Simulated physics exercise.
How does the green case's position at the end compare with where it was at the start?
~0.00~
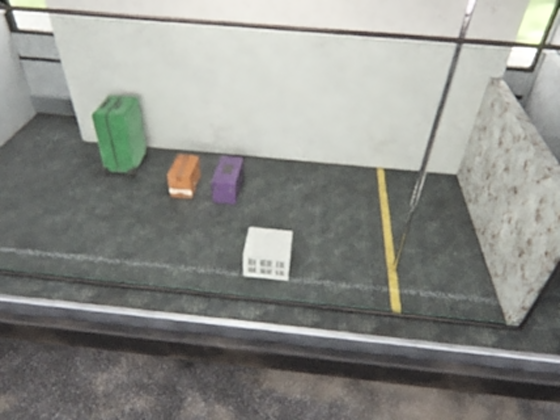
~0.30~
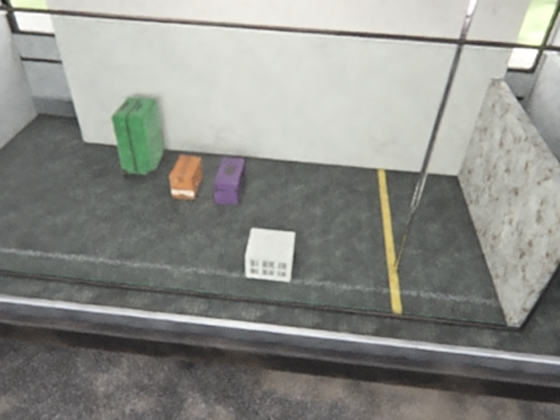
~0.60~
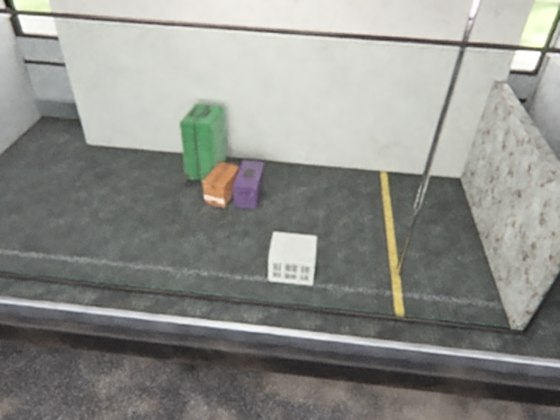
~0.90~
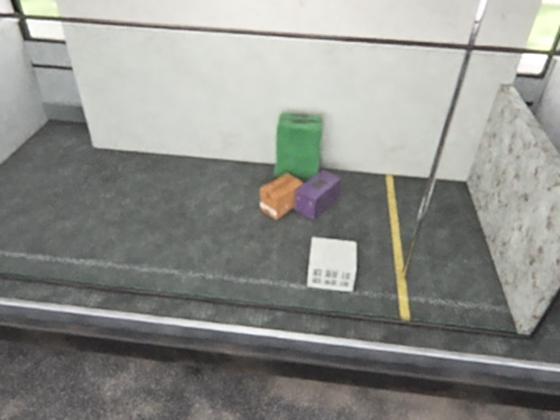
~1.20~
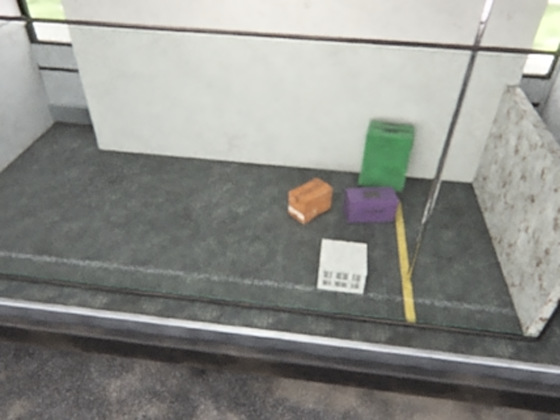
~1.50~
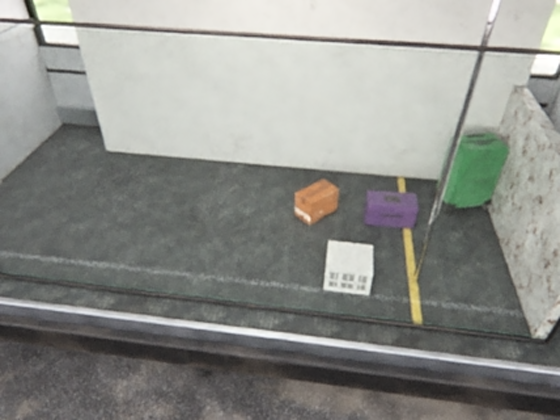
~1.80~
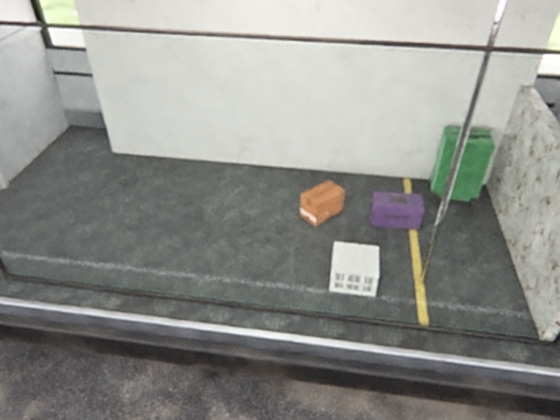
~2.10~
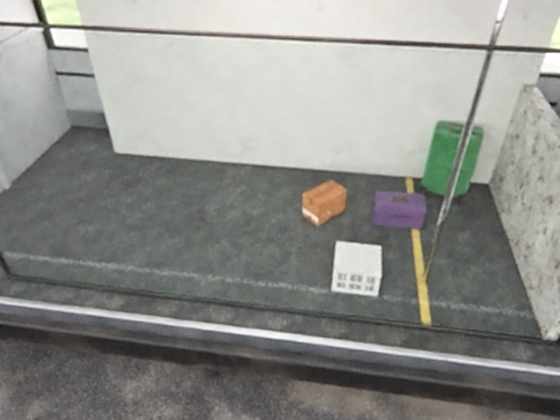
It started on the left side of the floor near the back wall, left of the other items, and ended upright far to the right, beyond the yellow line and near the speckled panel.
